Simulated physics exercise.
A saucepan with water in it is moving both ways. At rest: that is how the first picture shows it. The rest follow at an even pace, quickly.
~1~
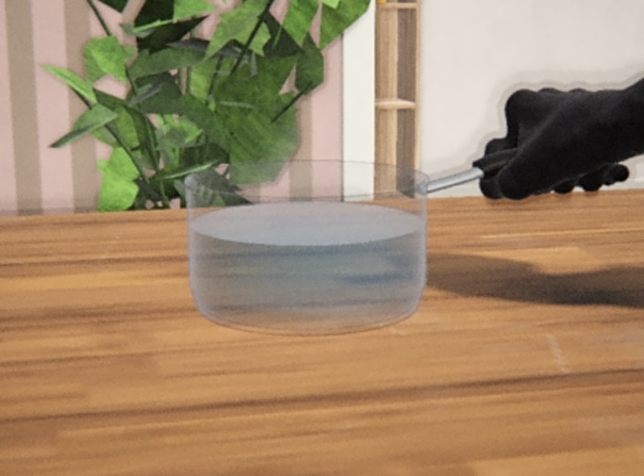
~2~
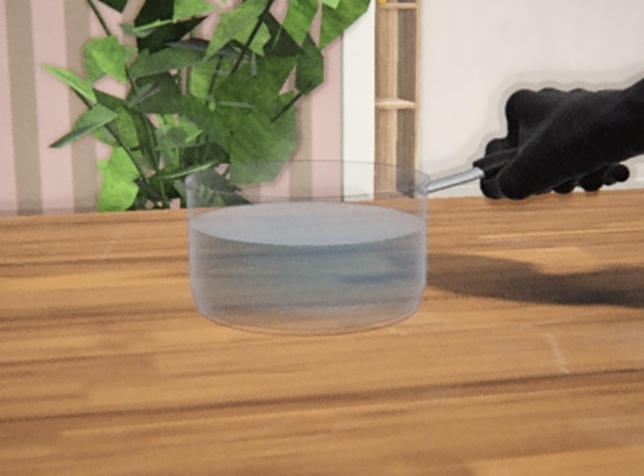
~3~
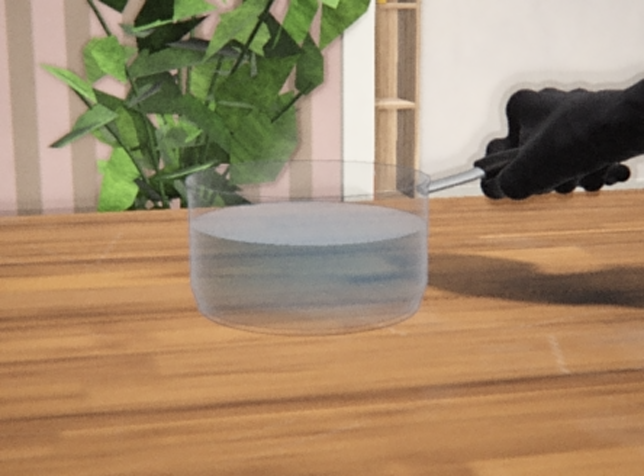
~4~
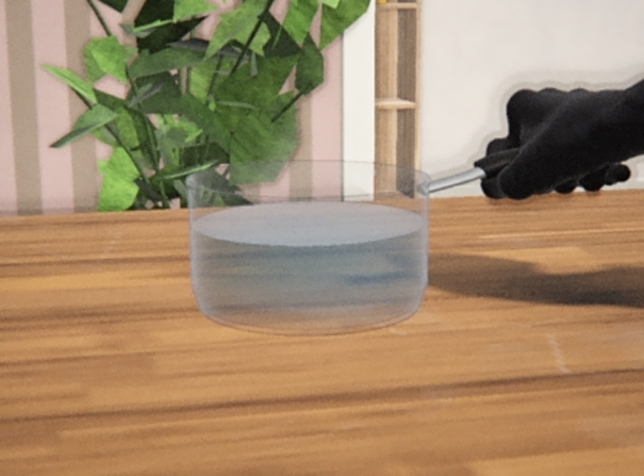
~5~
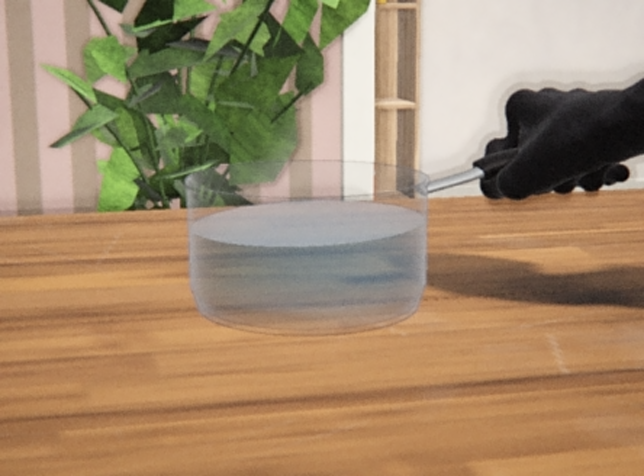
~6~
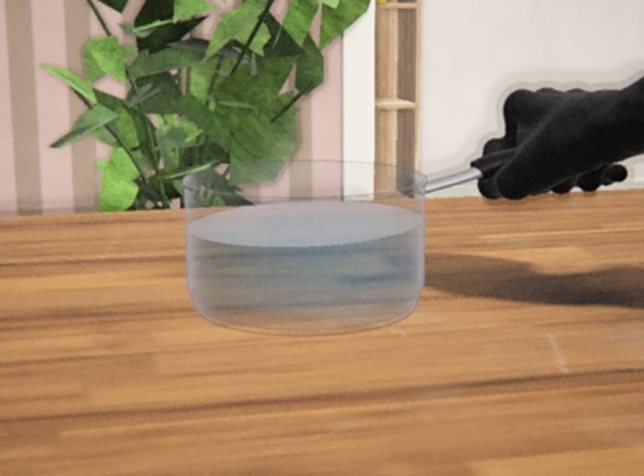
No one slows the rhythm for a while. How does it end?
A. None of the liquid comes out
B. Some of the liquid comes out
A.
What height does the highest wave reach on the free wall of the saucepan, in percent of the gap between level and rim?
Roughly 50 per cent, I'd estimate.
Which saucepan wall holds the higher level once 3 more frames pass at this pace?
Towards the left portion.
Shortly, the highest wave so far stays far below the rim.
Then, the highest wave so far climbs under half way to the rim.
At the finish, the highest wave so far climbs under half way to the rim; nothing has left it.
